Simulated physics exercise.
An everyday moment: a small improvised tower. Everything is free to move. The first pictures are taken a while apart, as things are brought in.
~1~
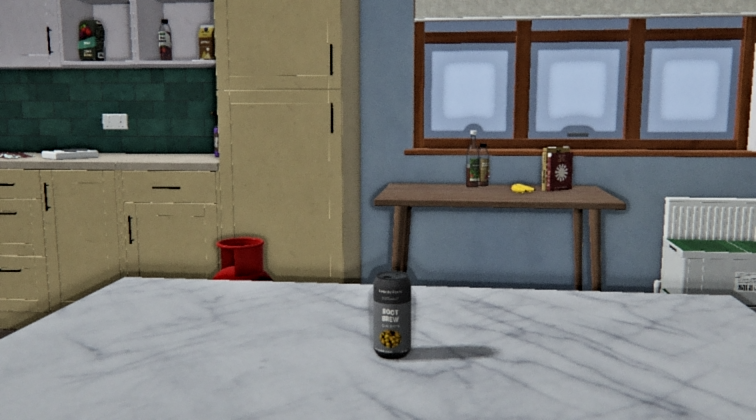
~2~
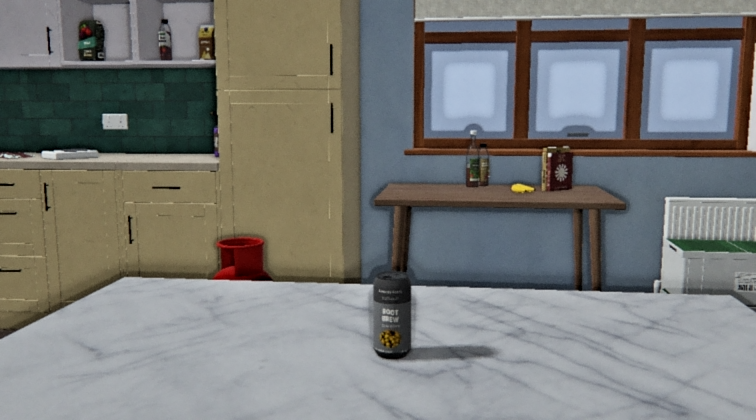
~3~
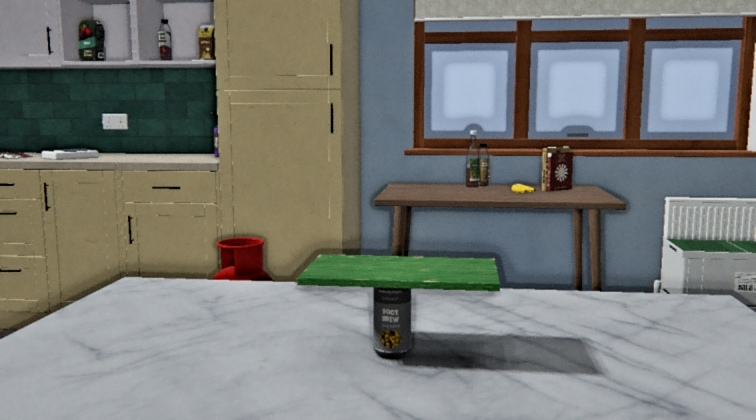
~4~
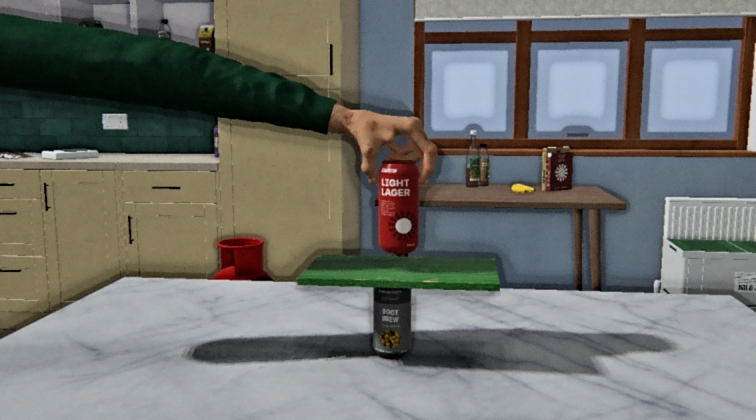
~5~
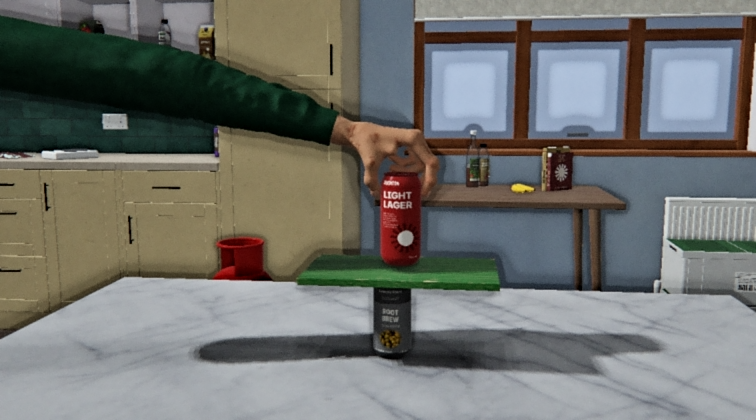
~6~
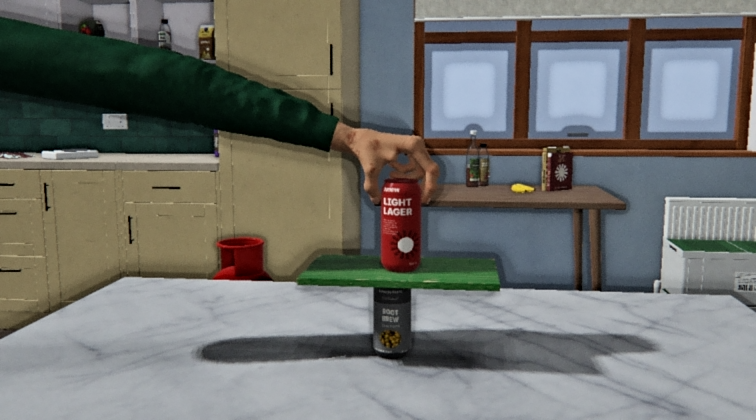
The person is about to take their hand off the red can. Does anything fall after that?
In the end the stack holds.
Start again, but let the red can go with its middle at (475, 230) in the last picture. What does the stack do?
Then it loses its balance.
Then, 0.60 s later than the last frame, all is still.
Then, 1.40 s later than the last frame, red can resting near (402, 225).
Then, 2.10 s later than the last frame, things are still on the move.
When it is over, all 3 as before. End places, in pixels of the last picture, red can near (402, 225). The stack stays up.
